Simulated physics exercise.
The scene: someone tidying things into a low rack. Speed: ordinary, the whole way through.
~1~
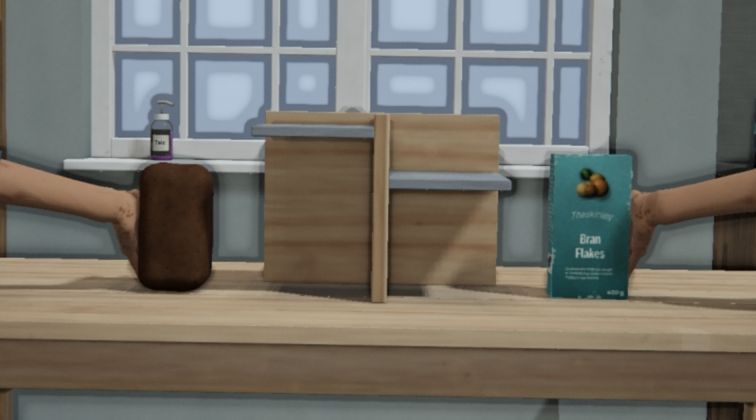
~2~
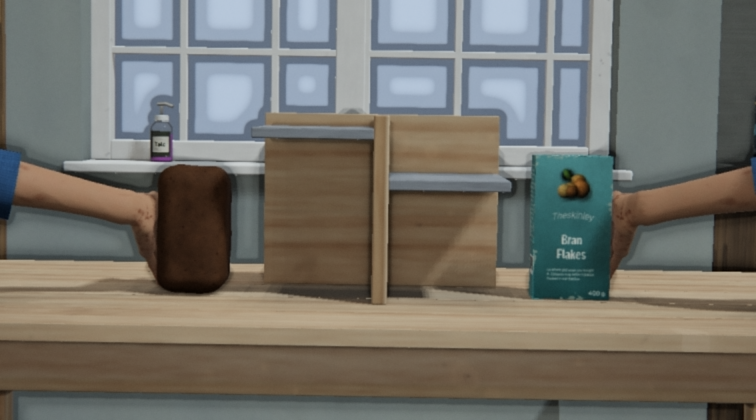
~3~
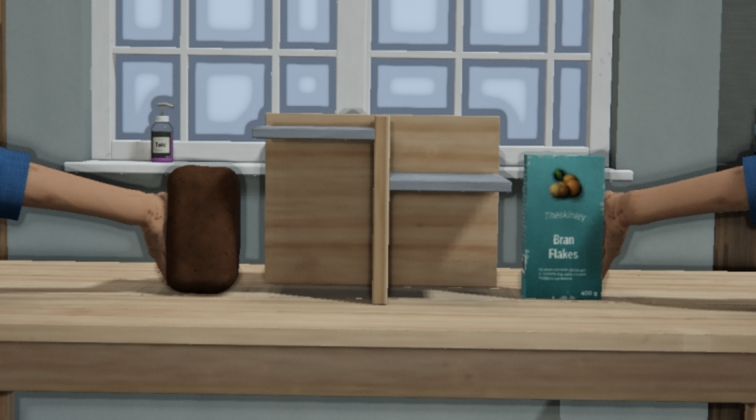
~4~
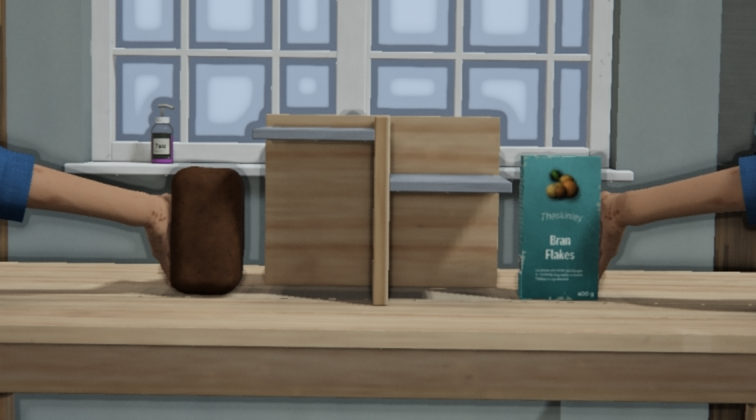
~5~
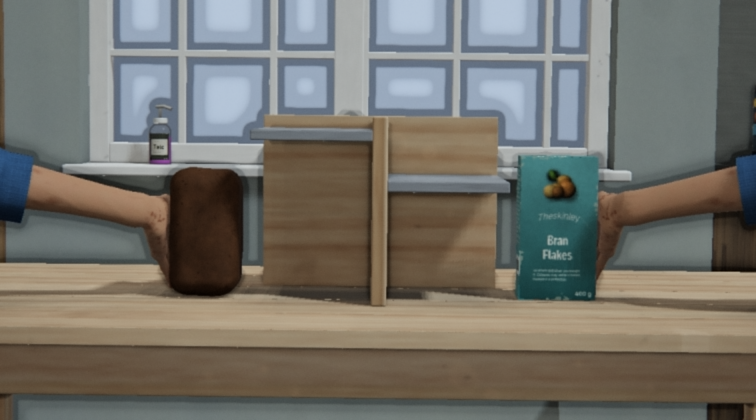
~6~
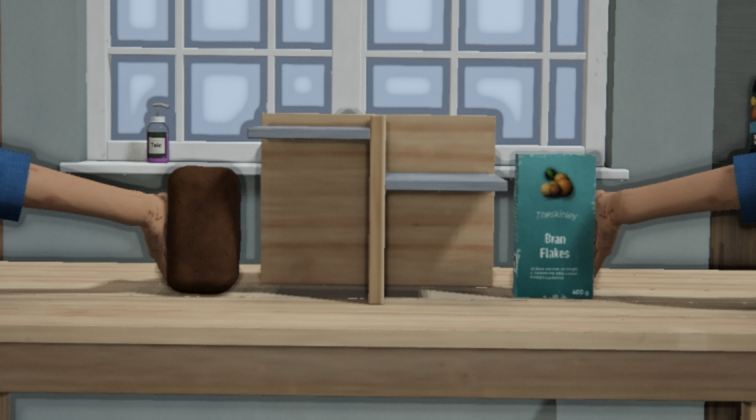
Two hands slid a brown loaf and a turquoise packet of bran flakes a short way inward along a wooden table, toward the low shelf between them, then barely moved.
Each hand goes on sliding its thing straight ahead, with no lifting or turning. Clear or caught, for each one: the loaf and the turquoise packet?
My prediction: The loaf will be low enough. The turquoise packet will be too high.
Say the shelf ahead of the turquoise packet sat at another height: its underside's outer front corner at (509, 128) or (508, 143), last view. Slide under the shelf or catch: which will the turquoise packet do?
First try: It makes it under. Second try: It makes it under.
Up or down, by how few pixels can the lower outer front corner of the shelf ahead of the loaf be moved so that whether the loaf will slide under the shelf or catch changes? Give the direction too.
The change comes after a shift of around 32 pixels down.
Then, 0.24 s on from there, loaf sliding up to the opening near (217, 229); turquoise packet sliding up to the opening near (542, 225).
Then, 0.46 s on from there, loaf part of the way in near (250, 230); turquoise packet stopped at the opening near (539, 225).
Then, 0.64 s on from there, loaf part of the way in near (276, 230); turquoise packet stopped at the opening near (539, 225).
In the end, the loaf clears the shelf, near (292, 230); the turquoise packet is too tall, near (539, 225).
